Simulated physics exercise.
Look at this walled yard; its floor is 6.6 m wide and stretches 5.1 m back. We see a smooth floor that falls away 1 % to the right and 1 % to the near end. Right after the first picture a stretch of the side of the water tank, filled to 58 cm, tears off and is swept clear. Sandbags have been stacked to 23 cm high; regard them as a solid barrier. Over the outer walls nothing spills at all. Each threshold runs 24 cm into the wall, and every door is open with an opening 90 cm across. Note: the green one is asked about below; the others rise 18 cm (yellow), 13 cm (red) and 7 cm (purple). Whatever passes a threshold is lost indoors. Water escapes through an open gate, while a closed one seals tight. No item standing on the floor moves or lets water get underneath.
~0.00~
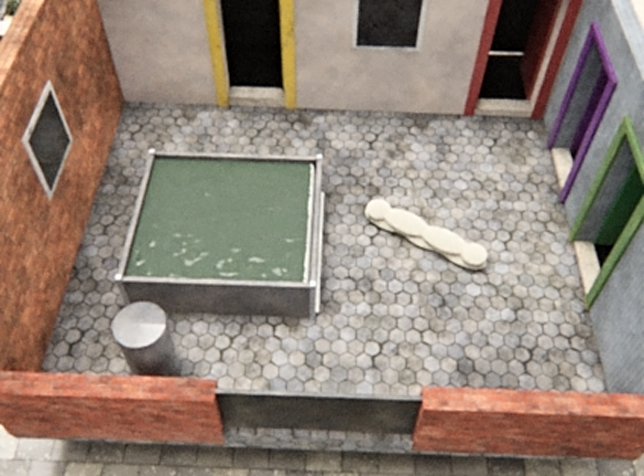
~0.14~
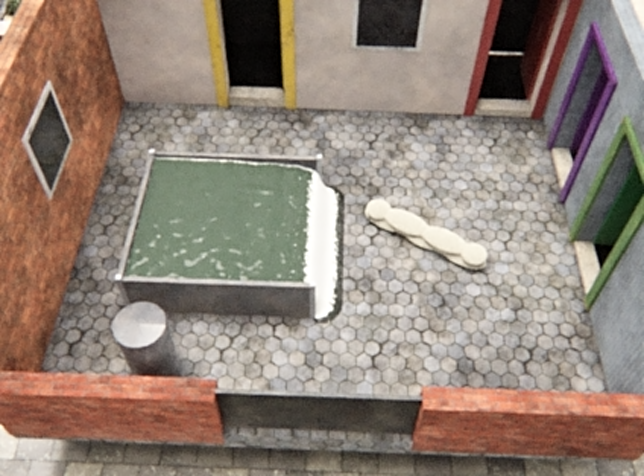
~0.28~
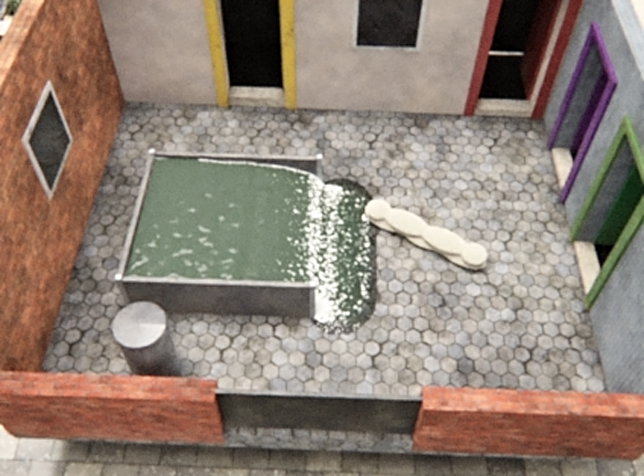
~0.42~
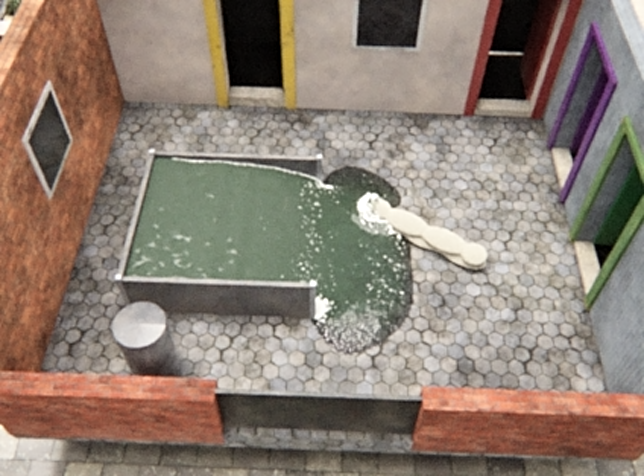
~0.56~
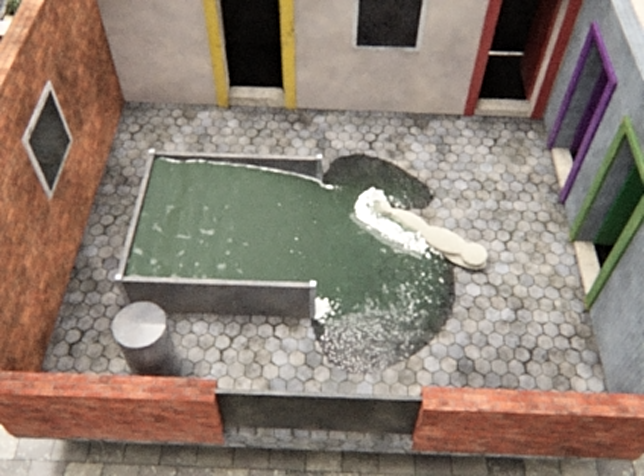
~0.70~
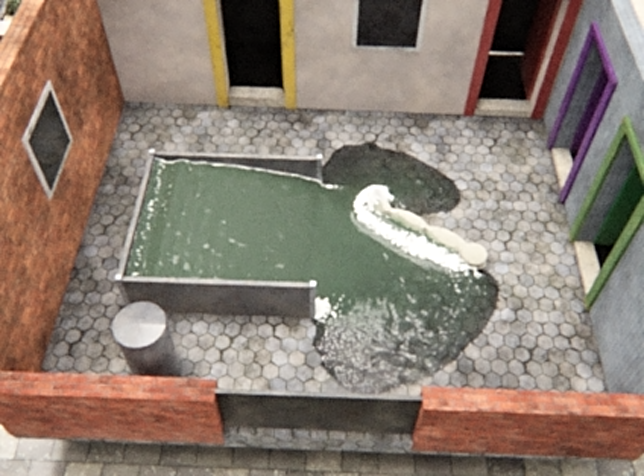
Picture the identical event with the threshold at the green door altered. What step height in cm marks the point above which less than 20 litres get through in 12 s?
The point is around 14 cm.
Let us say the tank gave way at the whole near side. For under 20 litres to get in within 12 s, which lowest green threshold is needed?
In that case about 13.5 cm.
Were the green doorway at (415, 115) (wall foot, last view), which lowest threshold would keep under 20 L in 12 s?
You'd want it roughly 11.5 cm high.
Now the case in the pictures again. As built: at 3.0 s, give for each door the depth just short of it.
Depths in cm - green: 16, yellow: 0, red: 13, purple: 14.
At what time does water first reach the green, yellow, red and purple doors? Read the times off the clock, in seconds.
Door green: 1.2 seconds; door yellow: 3.4 seconds; door red: 1.6 seconds; door purple: 1.4 seconds.
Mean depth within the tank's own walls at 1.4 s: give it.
I'd put it at some 33 centimetres on average.
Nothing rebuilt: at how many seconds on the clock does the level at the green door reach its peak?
Around 3.2 seconds.
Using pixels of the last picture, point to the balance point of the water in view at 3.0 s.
Centre estimate: (413, 274) px, approximately.
After 1.4 s water covers 40 % of the floor, deepest (34 cm) near (366, 229); 5 cm at the green door, 2 litres in over its 6 cm threshold.
After 3.0 s water covers 55 % of the floor, deepest (38 cm) near (592, 428); 16 cm at the green door, 35 litres in over its 6 cm threshold.
After 12.0 s water covers 95 % of the floor, deepest (16 cm) near (47, 405); 9 cm at the green door, 177 litres in over its 6 cm threshold.
At the green door as built, the water arrived by 1.3 s and peaked near 17 cm at 3.2 s.
With a threshold of 13 cm, 28 litres would have come in within the 12 s; with 15 cm, 13 litres. So under 20 litres takes about 14 cm.
